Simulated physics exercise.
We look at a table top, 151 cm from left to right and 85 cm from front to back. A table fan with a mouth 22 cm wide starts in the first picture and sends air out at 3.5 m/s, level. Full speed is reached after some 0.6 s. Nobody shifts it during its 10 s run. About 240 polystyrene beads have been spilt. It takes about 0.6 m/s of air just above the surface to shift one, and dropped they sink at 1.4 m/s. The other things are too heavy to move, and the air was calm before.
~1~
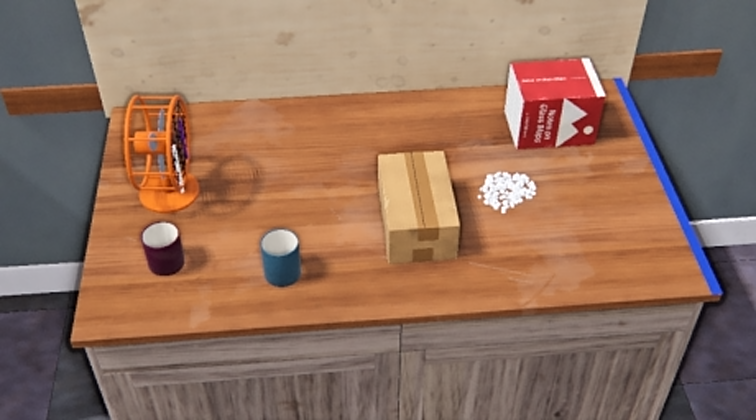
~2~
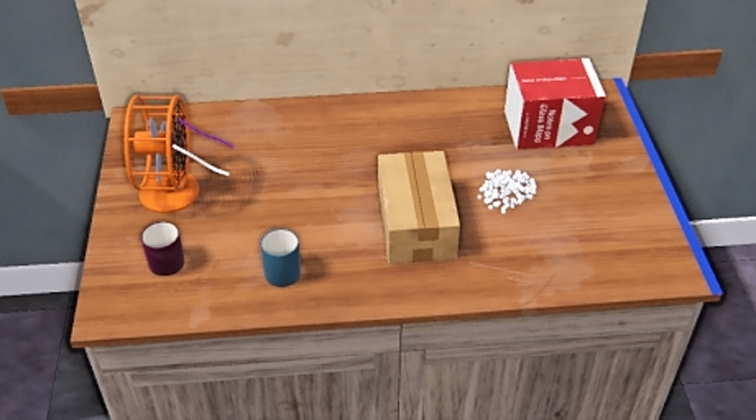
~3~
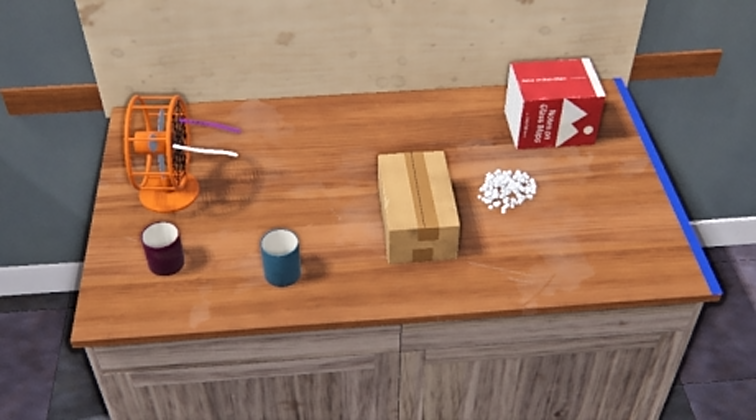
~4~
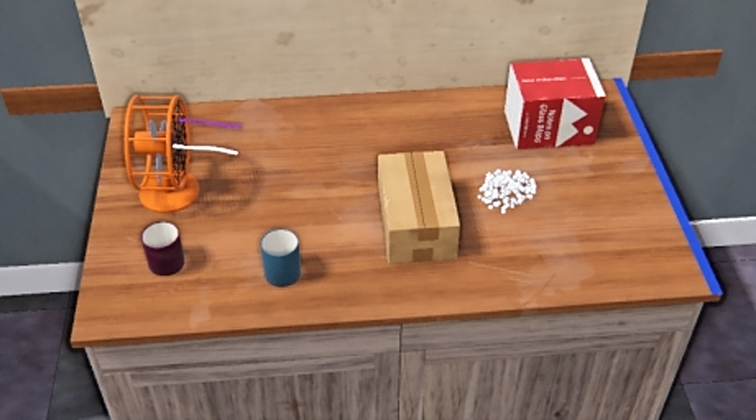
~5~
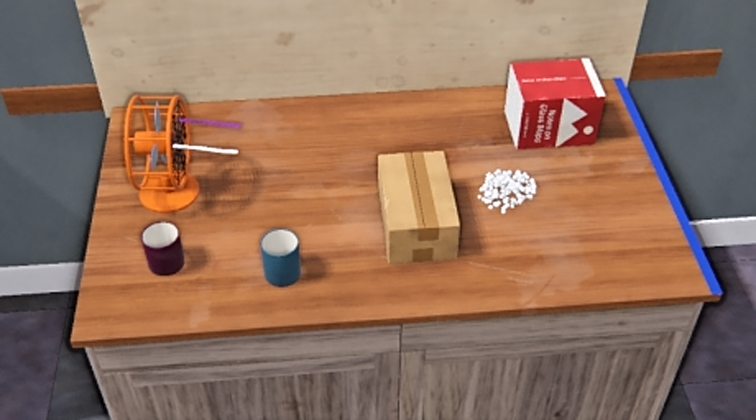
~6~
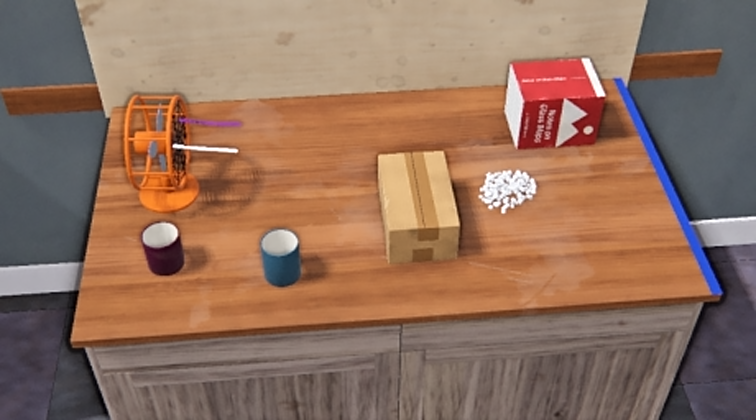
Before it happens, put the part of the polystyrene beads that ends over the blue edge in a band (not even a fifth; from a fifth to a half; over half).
By then more than half are over the blue edge.
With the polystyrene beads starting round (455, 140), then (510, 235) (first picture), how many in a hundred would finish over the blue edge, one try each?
In that order: 70 %, 100 %.
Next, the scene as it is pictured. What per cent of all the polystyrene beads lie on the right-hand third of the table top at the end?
About 2 %.
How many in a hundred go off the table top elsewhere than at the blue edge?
Near 15 %.
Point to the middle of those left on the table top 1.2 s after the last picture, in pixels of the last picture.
Around (492, 208).
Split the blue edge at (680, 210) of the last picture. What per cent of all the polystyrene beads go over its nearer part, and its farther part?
Some 10 % nearer, 80 % farther.
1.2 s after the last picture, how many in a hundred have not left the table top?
Some 100 per cent.
Then, 1.2 s after the last picture, 100 % are on the move or not yet settled, 2 % are over the blue edge; the middle of those still in play is near (492, 208).
Then, 2.4 s after the last picture, 75 % are on the move or not yet settled, 32 % are over the blue edge; the middle of those still in play is near (532, 192).
Then, 4.7 s after the last picture, 20 % are on the move or not yet settled, 72 % are over the blue edge; the middle of those still in play is near (580, 190).
Then, 9.2 s after the last picture, at the end, 85 % are over the blue edge.
